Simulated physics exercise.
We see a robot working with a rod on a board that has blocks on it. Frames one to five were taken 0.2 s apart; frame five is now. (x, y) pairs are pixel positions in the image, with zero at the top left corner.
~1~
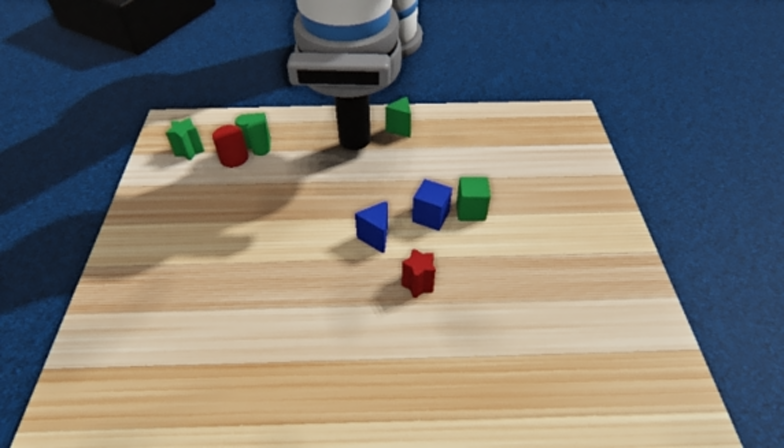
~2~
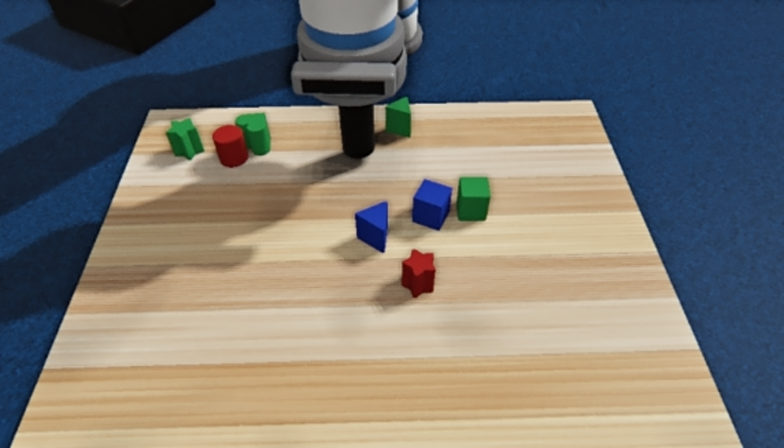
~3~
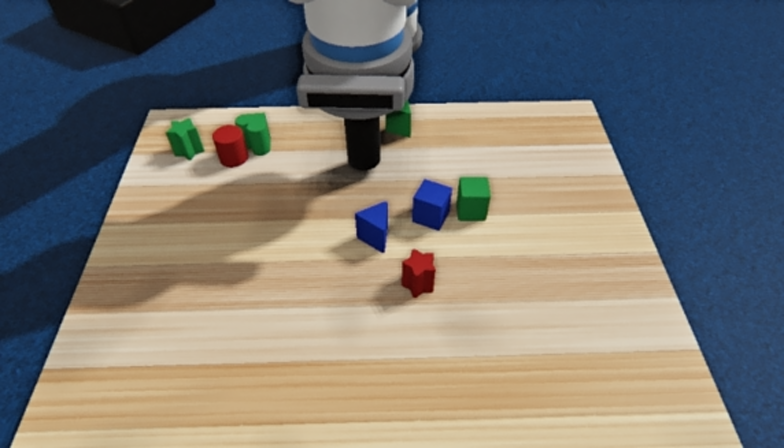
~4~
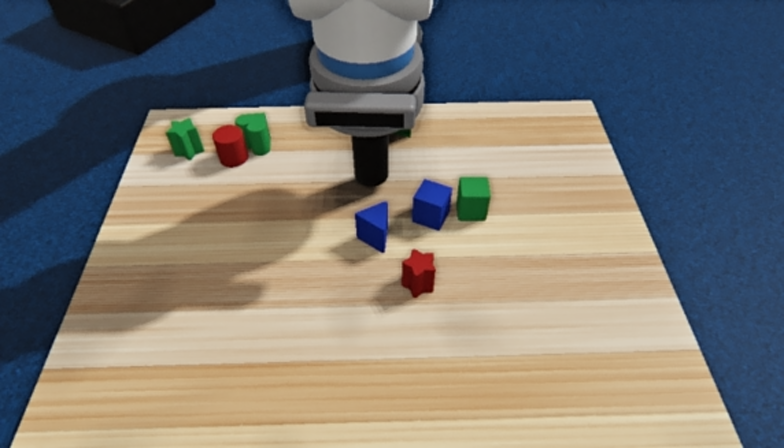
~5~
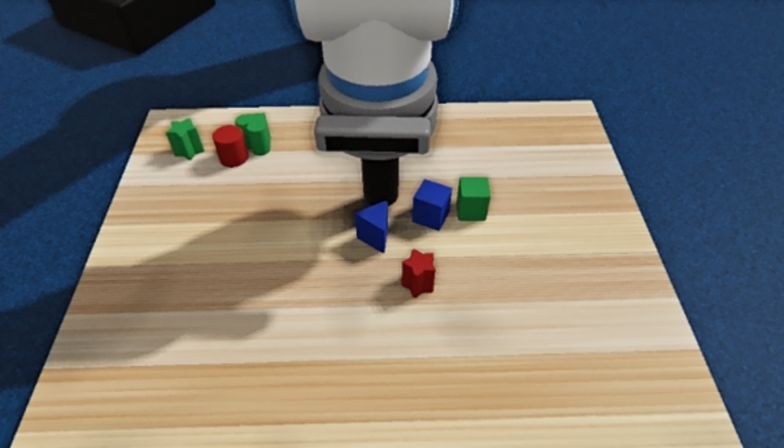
Robot arm with a black rod moving forward from the board's far edge among still red, green and blue blocks.
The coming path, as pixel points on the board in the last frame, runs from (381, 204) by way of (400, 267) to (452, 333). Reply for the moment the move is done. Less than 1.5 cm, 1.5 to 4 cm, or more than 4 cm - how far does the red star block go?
Final distance: More than 4 cm.
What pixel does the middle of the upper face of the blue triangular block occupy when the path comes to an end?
The middle of its upper face will lie at (367, 250).
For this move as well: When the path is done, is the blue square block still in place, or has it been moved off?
Answer: Unmoved.
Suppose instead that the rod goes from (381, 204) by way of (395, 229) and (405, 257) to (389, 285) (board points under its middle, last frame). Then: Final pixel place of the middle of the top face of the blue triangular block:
It comes to (365, 243).
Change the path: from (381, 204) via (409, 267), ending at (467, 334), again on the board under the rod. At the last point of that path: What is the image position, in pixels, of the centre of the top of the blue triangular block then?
(370, 239)
What follows on the original path. One third of the way, rod (391, 237); blue triangular block (370, 242), turned 75° clockwise.
Two thirds of the way, rod (414, 281); blue triangular block (367, 250), turned 95° clockwise; red star block (442, 286).
At the end, rod (453, 326); blue triangular block (367, 250), turned 95° clockwise; red star block (487, 333); blue square block still.
